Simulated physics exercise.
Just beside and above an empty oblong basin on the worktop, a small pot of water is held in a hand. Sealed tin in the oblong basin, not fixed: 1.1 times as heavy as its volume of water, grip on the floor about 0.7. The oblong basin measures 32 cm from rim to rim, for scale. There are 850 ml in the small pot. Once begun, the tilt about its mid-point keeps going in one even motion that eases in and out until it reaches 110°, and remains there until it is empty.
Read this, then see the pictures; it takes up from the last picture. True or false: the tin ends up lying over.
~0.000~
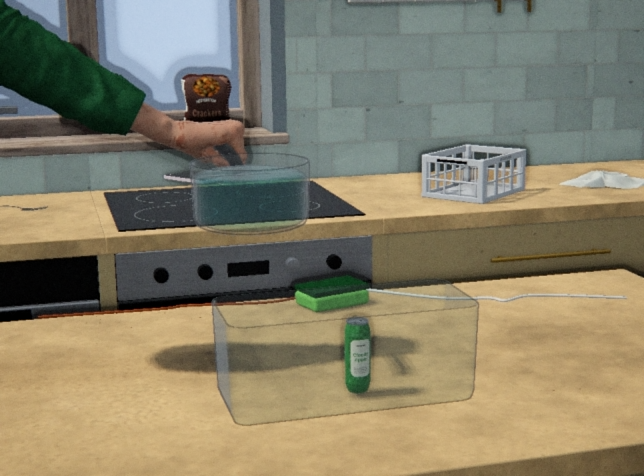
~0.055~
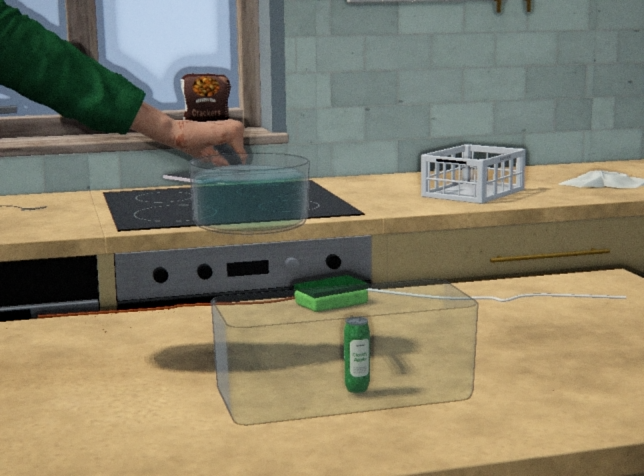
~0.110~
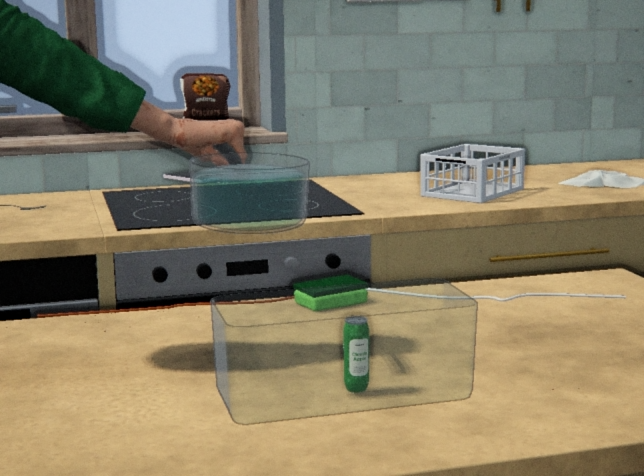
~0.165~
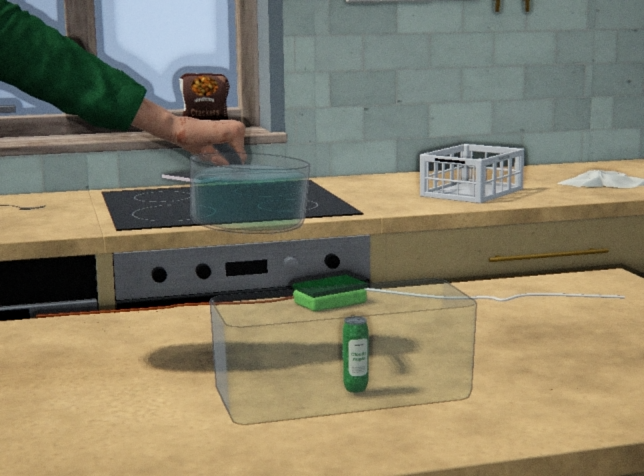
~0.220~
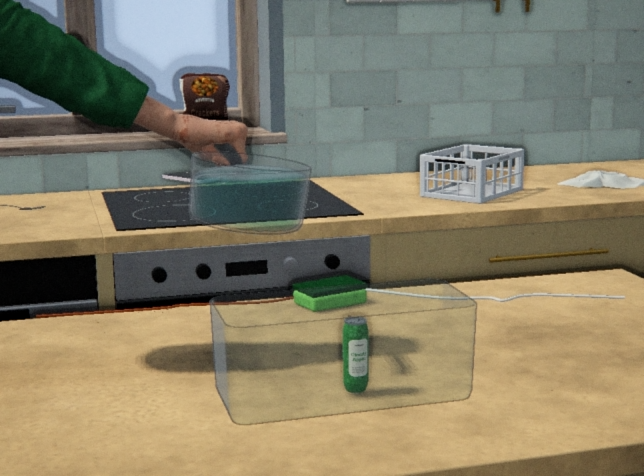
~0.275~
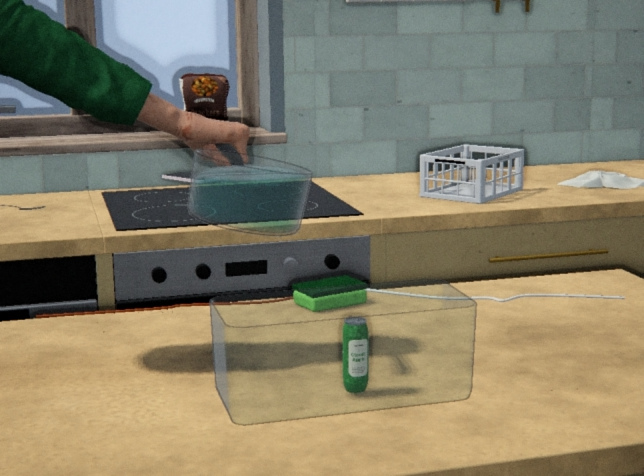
False.
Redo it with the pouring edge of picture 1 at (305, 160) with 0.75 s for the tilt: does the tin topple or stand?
Result: Tin tipped over.
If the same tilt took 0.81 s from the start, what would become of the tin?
The tin tips over.
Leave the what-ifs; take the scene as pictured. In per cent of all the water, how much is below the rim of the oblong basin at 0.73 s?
Roughly 14 percent.
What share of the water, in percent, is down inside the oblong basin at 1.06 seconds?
My estimate is about 82 percent.
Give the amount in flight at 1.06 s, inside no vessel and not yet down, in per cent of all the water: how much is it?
I'd say some 10 per cent is in the air.
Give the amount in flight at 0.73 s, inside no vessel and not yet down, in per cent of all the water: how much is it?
Around 32 in a hundred.
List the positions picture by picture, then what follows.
The first frame shows tilt 0°; pouring edge (307, 160); surface from (193, 177) to (304, 171); the oblong basin's rim runs from (220, 314) to (461, 293); the tin's top is at (357, 324).
The second frame shows tilt 1°; pouring edge (307, 161); surface from (193, 176) to (303, 171).
The third frame shows tilt 2°; pouring edge (307, 161); surface from (193, 175) to (304, 171).
The fourth frame shows tilt 4°; pouring edge (307, 164); surface from (193, 176) to (304, 171).
The fifth frame shows tilt 8°; pouring edge (308, 168); surface from (193, 176) to (305, 172).
The sixth frame shows tilt 12°; pouring edge (310, 172); surface from (194, 177) to (306, 172).
By 0.73 s the tilt is 67° and 55 per cent is still to pour; the tin stands where it began.
By 1.06 s the tilt is 102° and 9 per cent is still to pour; the tin stands where it began.
By 1.40 s the tilt is 110° and 0 per cent is still to pour; the tin stands where it began.
By 1.78 s the tilt is 110° and 0 per cent is still to pour; the tin stands where it began.
At rest the tin stands where it began.
